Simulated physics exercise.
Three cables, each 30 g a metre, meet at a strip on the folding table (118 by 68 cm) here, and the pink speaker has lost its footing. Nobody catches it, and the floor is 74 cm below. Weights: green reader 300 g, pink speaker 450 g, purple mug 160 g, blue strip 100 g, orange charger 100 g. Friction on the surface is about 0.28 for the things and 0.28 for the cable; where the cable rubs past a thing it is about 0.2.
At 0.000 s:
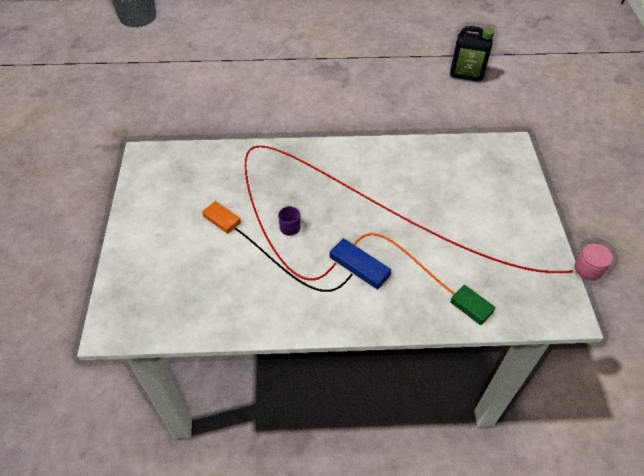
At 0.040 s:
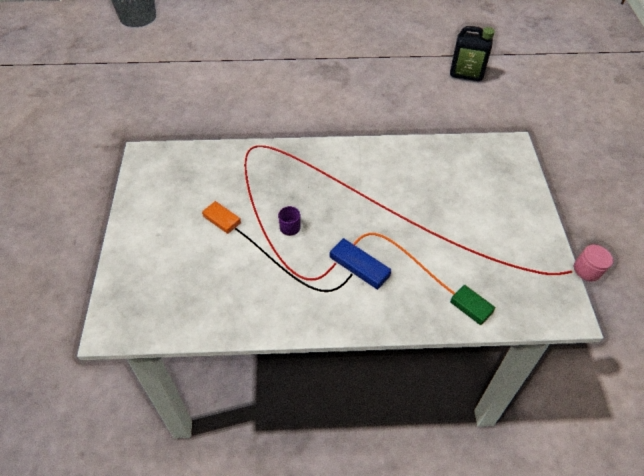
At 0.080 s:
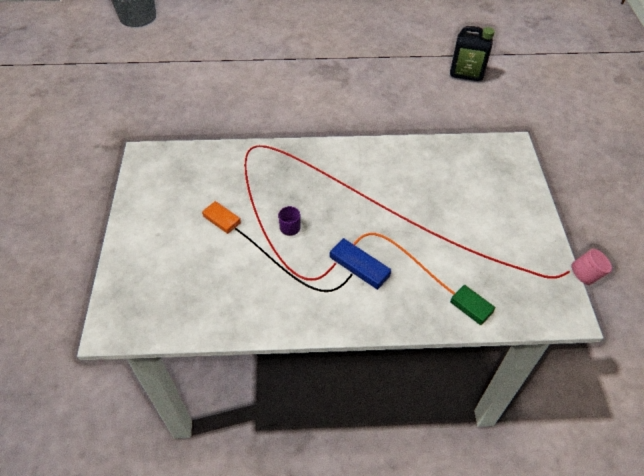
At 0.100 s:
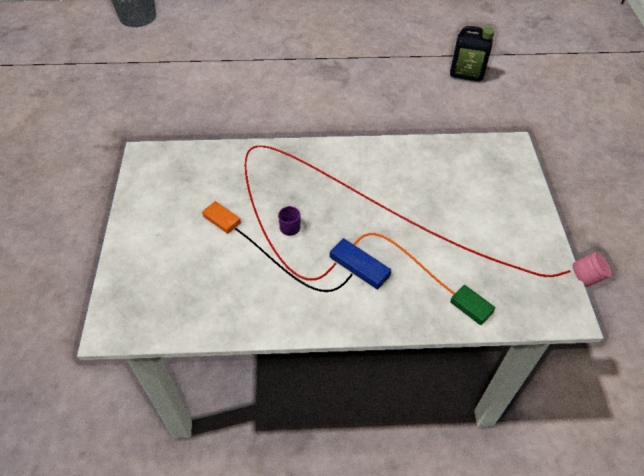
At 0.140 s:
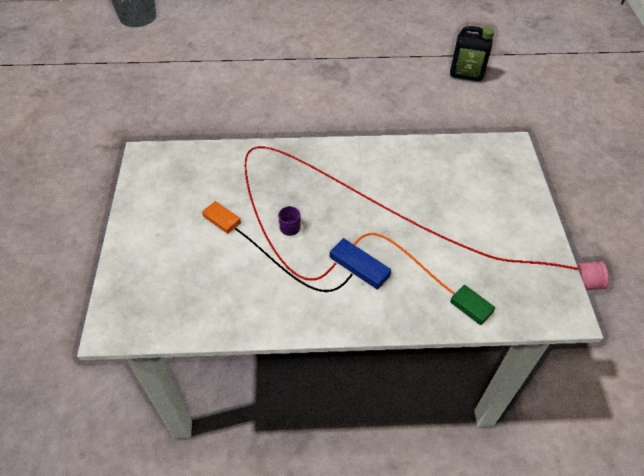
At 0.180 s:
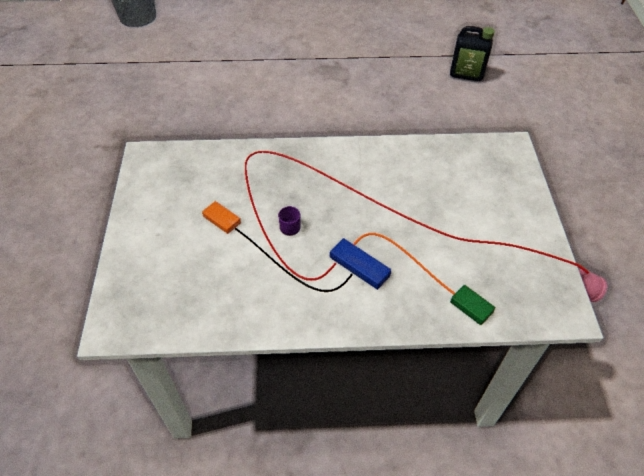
The pink cylinder at the table's right edge tilted and slid slightly downward over the edge, drawing the red cable's right side along with it, while the blue strip, purple mug and other blocks stayed still.
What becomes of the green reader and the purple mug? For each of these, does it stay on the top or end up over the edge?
Green reader: Stays up, purple mug: Stays up.
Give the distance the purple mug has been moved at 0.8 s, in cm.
I'd say it's moved around 24 cm.
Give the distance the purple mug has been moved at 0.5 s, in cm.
Shift: Approx. 5 cm.
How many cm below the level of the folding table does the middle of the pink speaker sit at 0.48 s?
Roughly 70 centimetres.
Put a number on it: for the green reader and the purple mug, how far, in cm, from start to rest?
Distances from start to rest: Close to 0 cm, then close to 32 cm.
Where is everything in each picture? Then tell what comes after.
The first frame shows green reader (474, 302); purple mug (289, 214); red cable runs through (289, 268) (248, 185) (306, 163) (397, 214) (507, 264).
The second frame shows pink speaker (598, 256); red cable runs through (289, 268) (306, 163) (507, 264).
The third frame shows pink speaker (591, 267); red cable runs through (289, 268) (306, 163) (506, 264).
The fourth frame shows pink speaker (592, 270); red cable runs through (289, 268) (306, 163) (507, 264).
The fifth frame shows pink speaker (591, 276); red cable runs through (289, 268) (307, 164) (511, 261).
The sixth frame shows green reader (474, 302); purple mug (289, 214); red cable runs through (289, 268) (248, 185) (315, 170) (410, 219) (527, 249).
After 0.5 s, the strip's end of the red cable at (328, 253); purple mug 5 cm off its start, pink speaker over the edge, blue strip 3 cm off its start.
After 0.8 s, the strip's end of the red cable at (364, 249); purple mug on its side, 25 cm off its start, pink speaker over the edge.
After 1.1 s, the strip's end of the red cable at (370, 249); purple mug on its side, 31 cm off its start at (406, 206), pink speaker over the edge.
After 1.4 s, the strip's end of the red cable at (370, 249); purple mug on its side, 32 cm off its start, pink speaker over the edge.
After 2.6 s, the strip's end of the red cable at (370, 249); purple mug on its side, 32 cm off its start at (410, 205), green reader 0 cm off its start at (474, 302), pink speaker over the edge.
